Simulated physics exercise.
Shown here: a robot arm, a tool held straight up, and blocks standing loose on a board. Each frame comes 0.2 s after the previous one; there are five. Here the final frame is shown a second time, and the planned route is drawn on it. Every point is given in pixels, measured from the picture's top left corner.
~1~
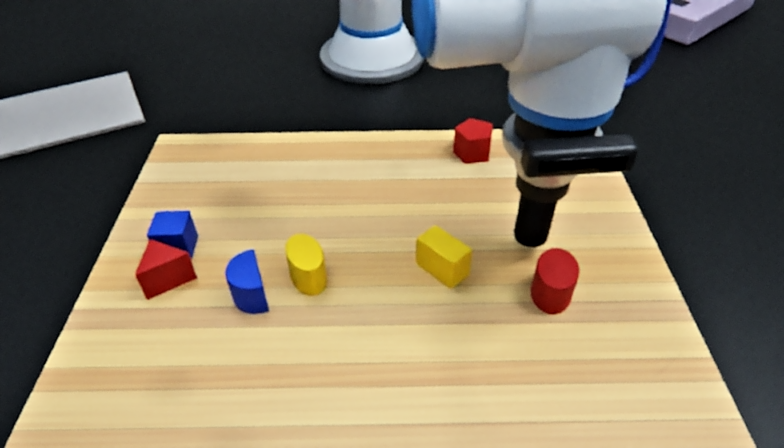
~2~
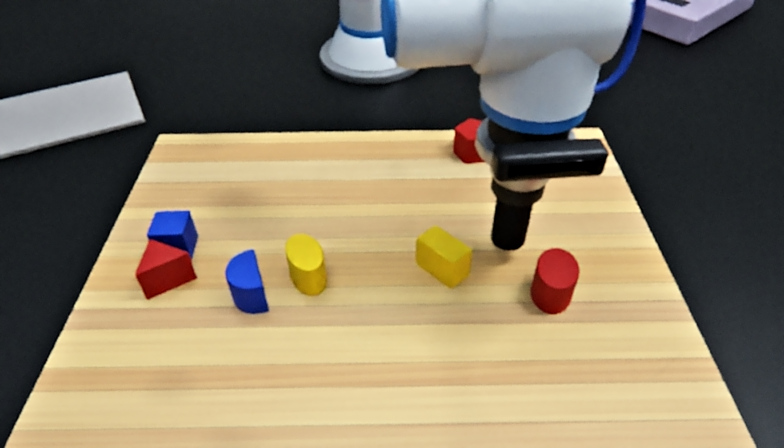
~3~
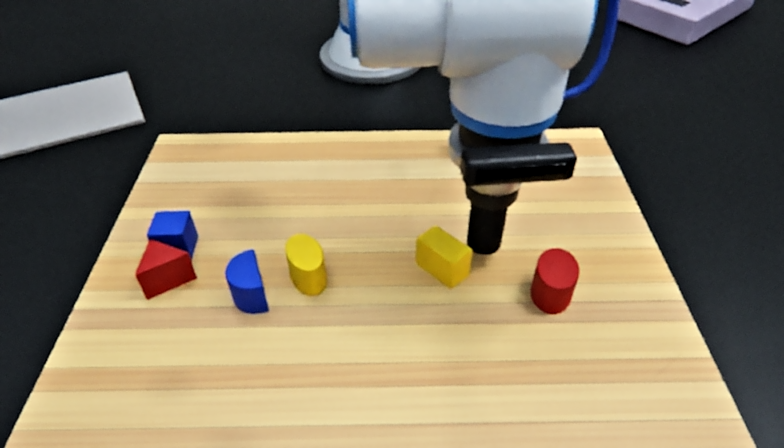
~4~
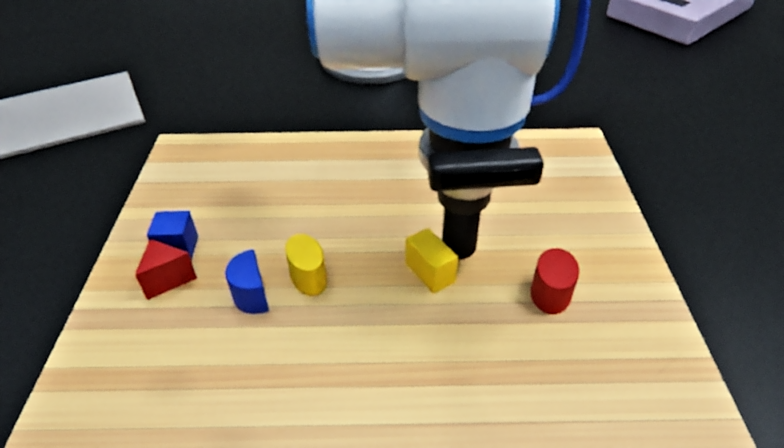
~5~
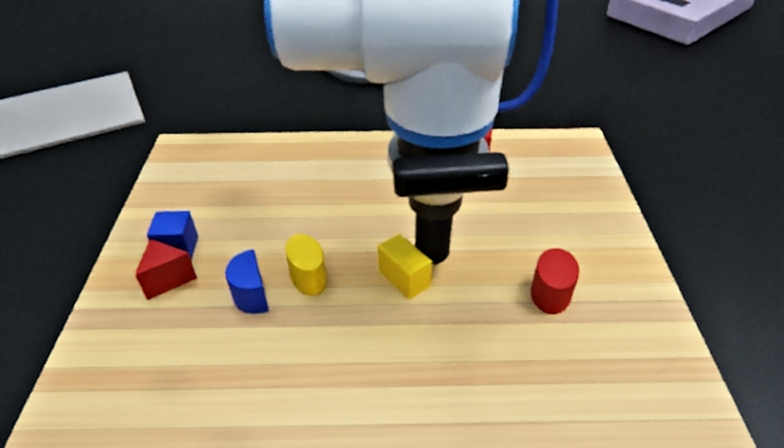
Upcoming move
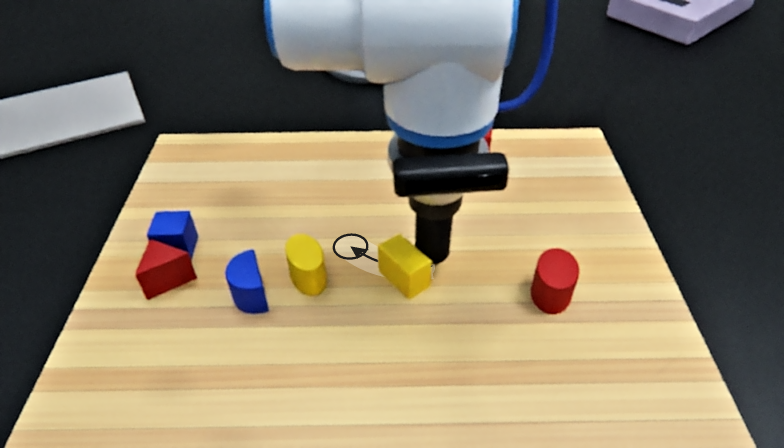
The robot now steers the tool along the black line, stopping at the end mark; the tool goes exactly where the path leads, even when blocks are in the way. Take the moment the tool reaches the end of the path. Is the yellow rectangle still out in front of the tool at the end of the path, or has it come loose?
It is no longer ahead.
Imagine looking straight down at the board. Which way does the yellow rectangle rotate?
The block turns counter-clockwise.
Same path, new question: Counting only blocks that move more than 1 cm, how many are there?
Displaced: One.
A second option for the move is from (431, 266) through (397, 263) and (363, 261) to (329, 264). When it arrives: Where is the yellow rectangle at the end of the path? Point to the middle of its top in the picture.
Its top middle is near (373, 261).
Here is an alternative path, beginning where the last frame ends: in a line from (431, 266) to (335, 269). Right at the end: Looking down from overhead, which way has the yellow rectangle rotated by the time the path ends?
From overhead, anticlockwise.
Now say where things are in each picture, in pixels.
Tool tip at (530, 237); block tops, yellow oval at (304, 251); yellow rectangle at (444, 243), in the first frame.
Tool at (508, 240); blocks unchanged, in the second frame.
Tool at (484, 244); blocks unchanged, in the third frame.
Tool at (459, 249); yellow rectangle at (431, 246), in the fourth frame.
Tool at (432, 253); yellow oval at (304, 251); yellow rectangle at (404, 252), in the fifth frame.
Path on the board, from (431, 266) through (401, 266) and (373, 259) to (351, 246).
The first path, step by step. Halfway along, tool at (385, 251); yellow rectangle at (371, 260), turned 25° anticlockwise.
At the end, tool at (350, 234); yellow oval in place; yellow rectangle at (371, 260), turned 25° anticlockwise.
